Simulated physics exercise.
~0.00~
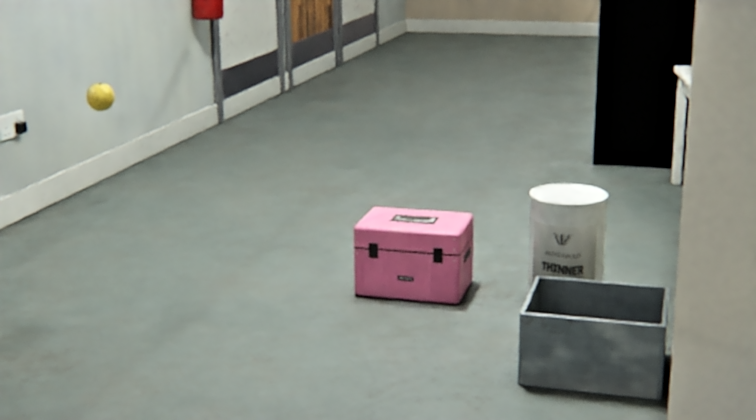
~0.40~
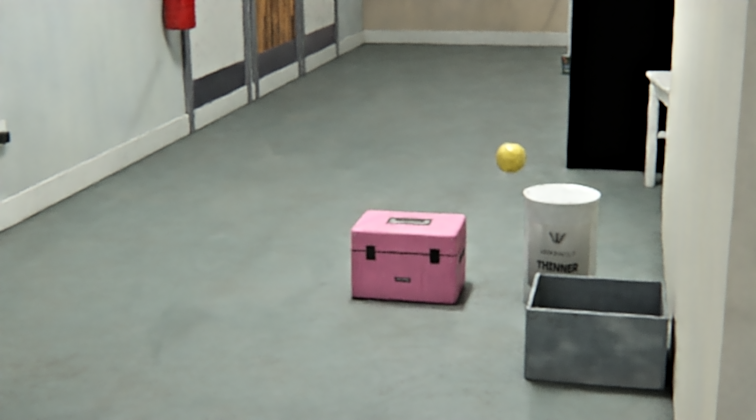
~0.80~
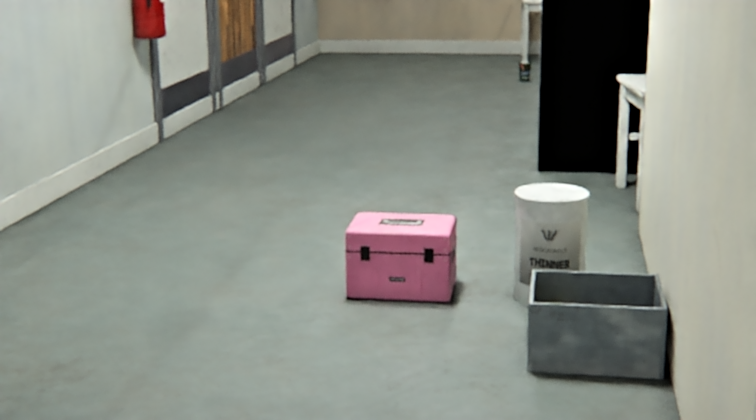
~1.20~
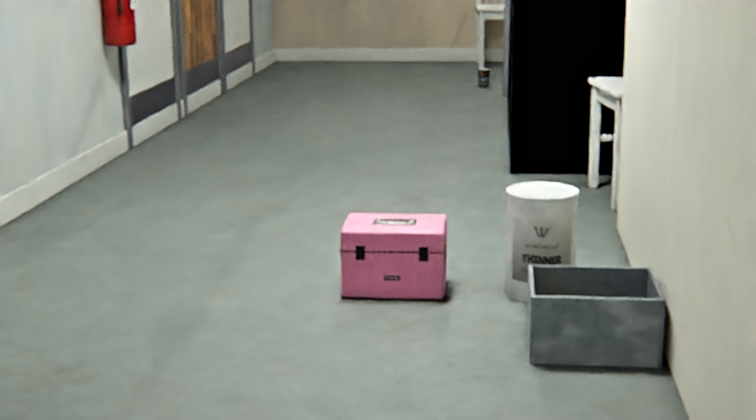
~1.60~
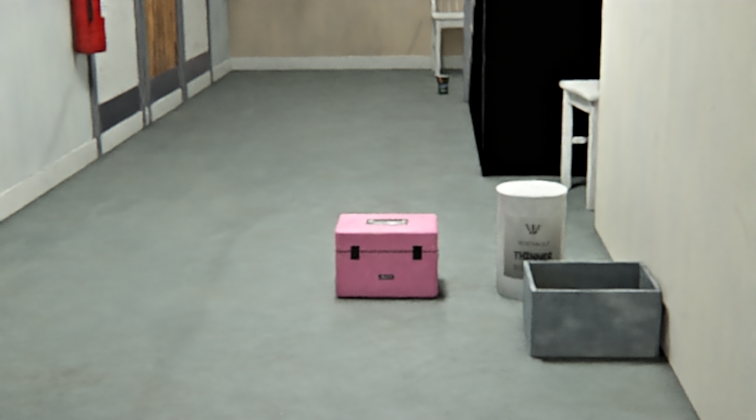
In the video, a small round yellow object flies rightward through the air past a pink toolbox toward a white pail and an open grey box, then is no longer visible, while the toolbox, pail and box stay in place as the view drifts slightly sideways.
